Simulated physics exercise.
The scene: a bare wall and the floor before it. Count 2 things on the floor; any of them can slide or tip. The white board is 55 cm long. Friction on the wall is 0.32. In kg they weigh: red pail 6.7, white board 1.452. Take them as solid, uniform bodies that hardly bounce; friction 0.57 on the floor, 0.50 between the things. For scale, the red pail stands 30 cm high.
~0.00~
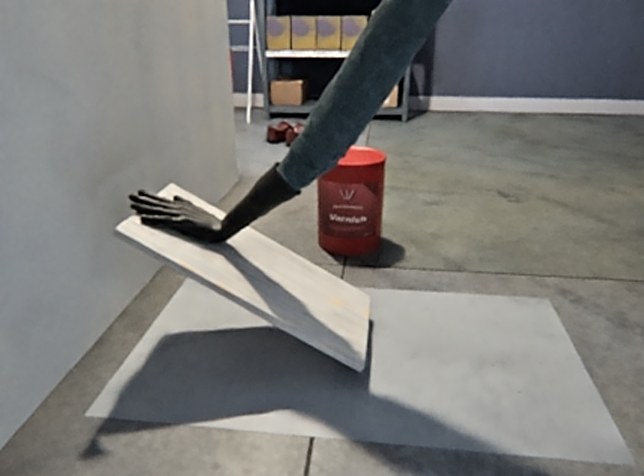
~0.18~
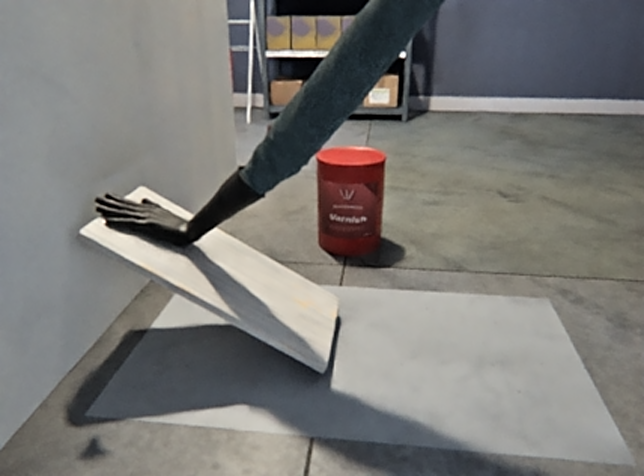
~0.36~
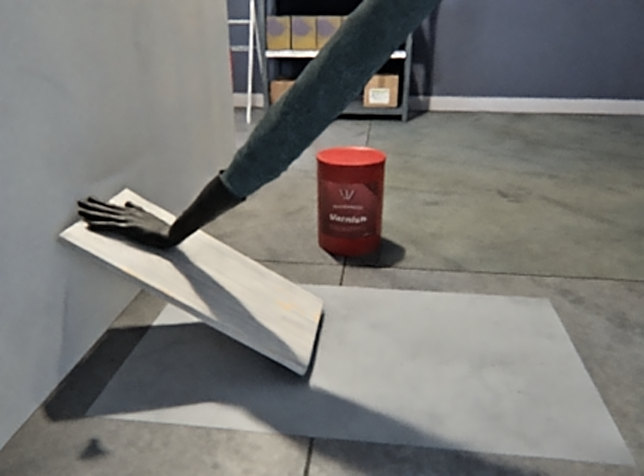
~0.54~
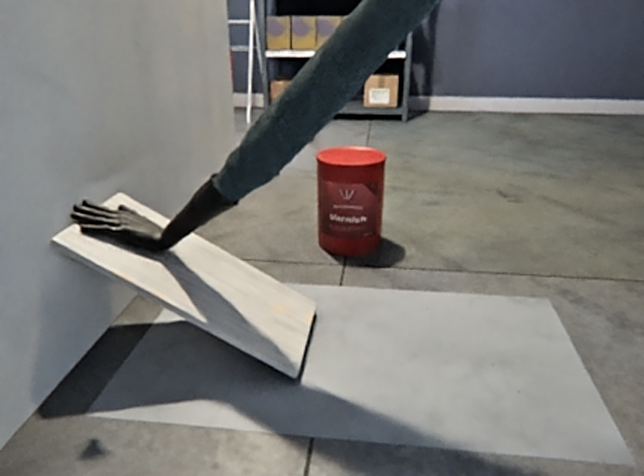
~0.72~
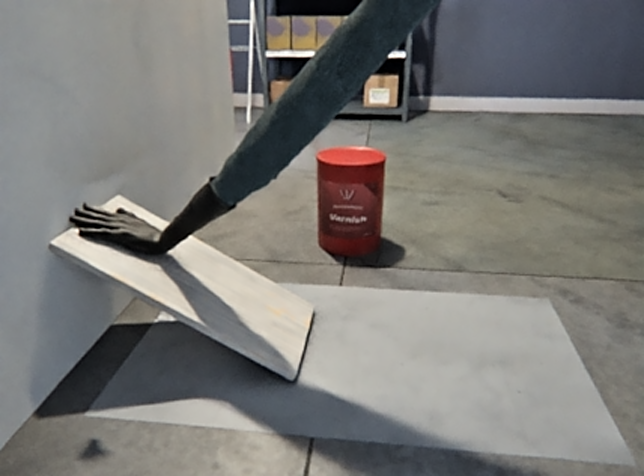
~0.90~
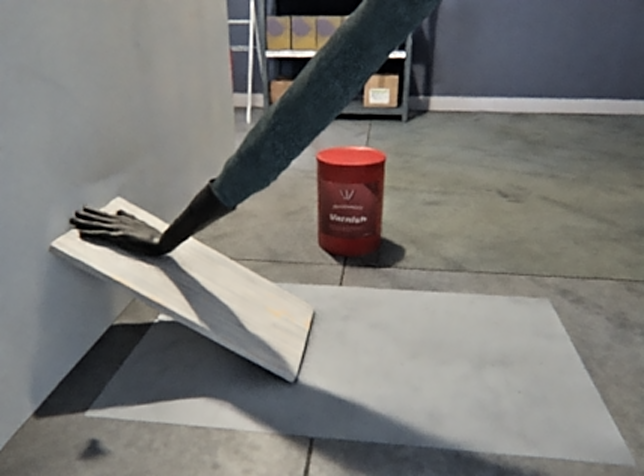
A gloved hand pushed a tilted white board leftward across the floor until its raised end reached the bare wall, then stayed resting on it, while a red pail stood still to the right.
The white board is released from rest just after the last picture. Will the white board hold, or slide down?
The board slips out.
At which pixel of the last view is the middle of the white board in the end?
At about (218, 335).
After 1.20 s, white board sunk by 7° near (205, 294).
After 1.30 s, white board sunk by 19° near (214, 315).
After 1.40 s, white board sunk by 30° near (218, 334).
In the end (2.2 s), not toppled but over 10 cm from the start, white board; red pail under 10 cm from the start. At the end, from the last picture's camera, white board near (218, 335). The board gives way.
